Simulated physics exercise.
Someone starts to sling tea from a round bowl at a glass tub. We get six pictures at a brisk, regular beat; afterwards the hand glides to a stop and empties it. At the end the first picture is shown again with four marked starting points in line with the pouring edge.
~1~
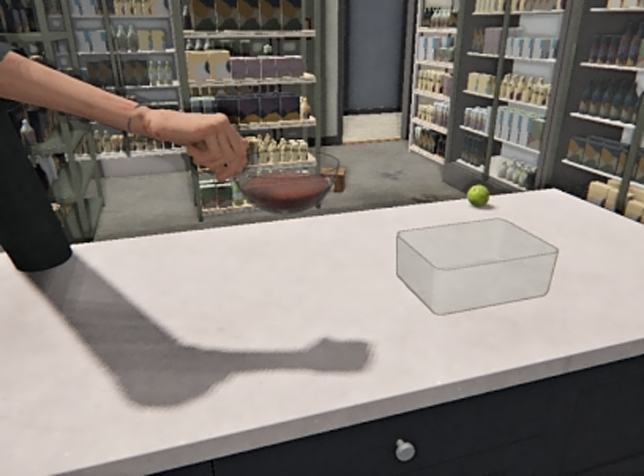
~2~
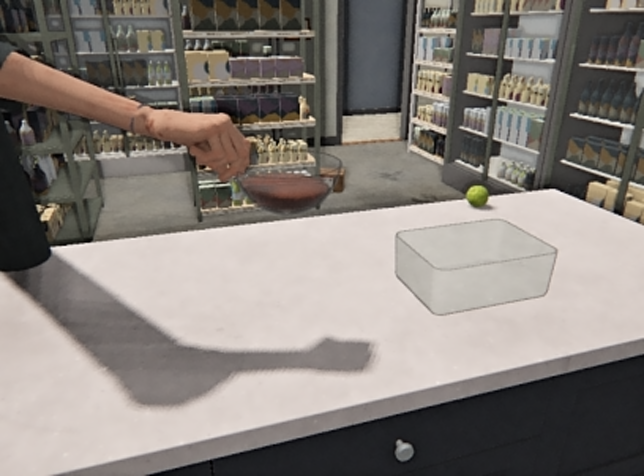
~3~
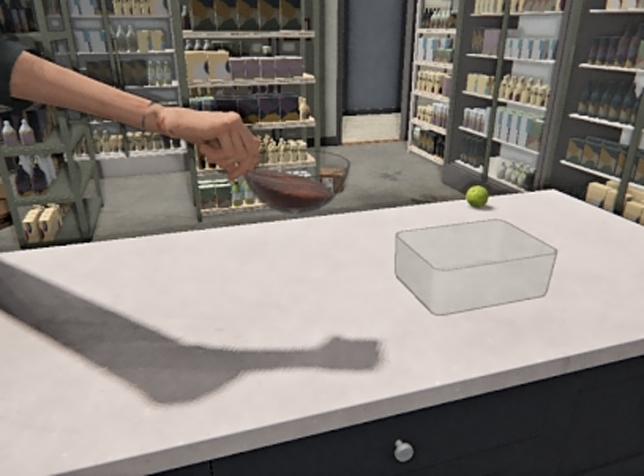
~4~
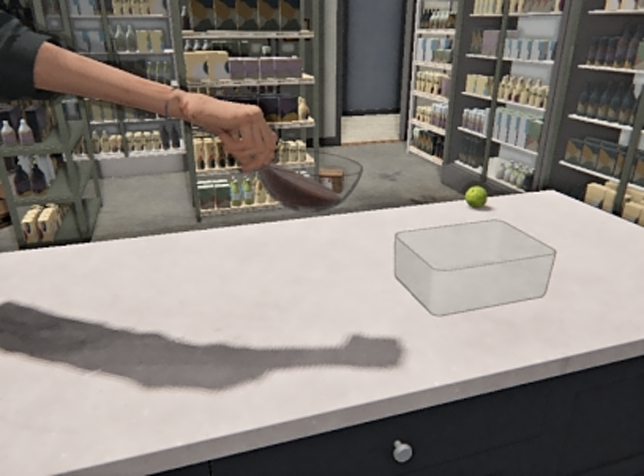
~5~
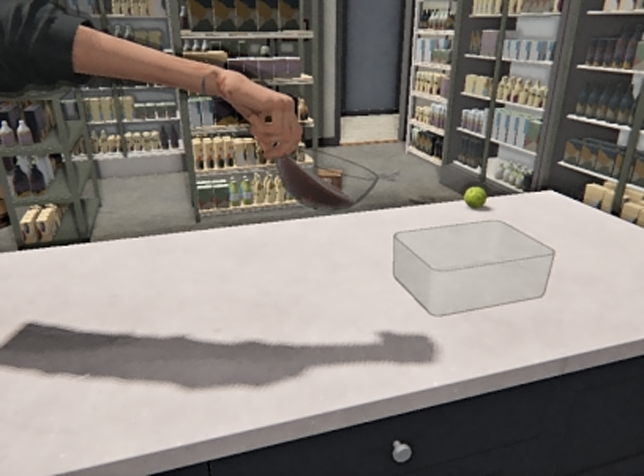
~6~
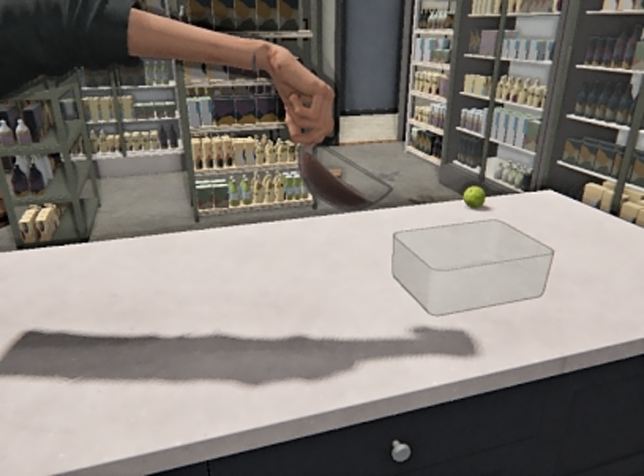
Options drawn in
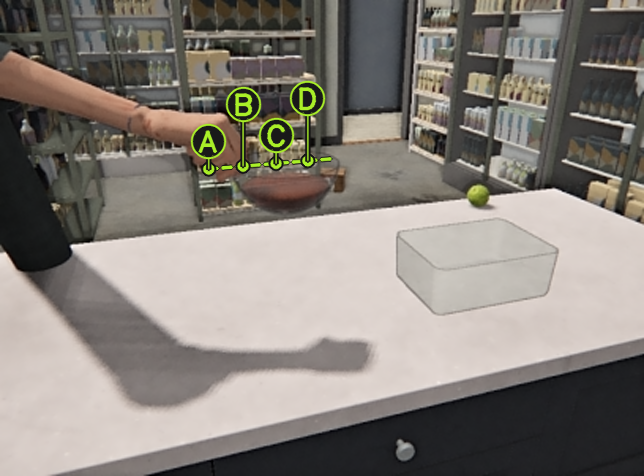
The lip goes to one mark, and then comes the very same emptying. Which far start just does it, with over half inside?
Take C.
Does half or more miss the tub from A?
Yes, that goes wrong.
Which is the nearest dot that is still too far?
That is dot B.
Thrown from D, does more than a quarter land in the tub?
Yes.
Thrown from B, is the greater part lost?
Yes.
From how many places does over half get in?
Two.
On the marked copy, A at (208, 169); B at (243, 166); C at (276, 163); D at (307, 160).
Choosing A, about 0 % lands in the tub, 96 % falls short and 4 % goes beside or beyond.
Choosing B, about 18 % lands in the tub, 75 % falls short and 8 % goes beside or beyond.
Choosing C, about 67 % lands in the tub, 22 % falls short and 11 % goes beside or beyond.
Choosing D, about 76 % lands in the tub, 5 % falls short and 18 % goes beside or beyond.
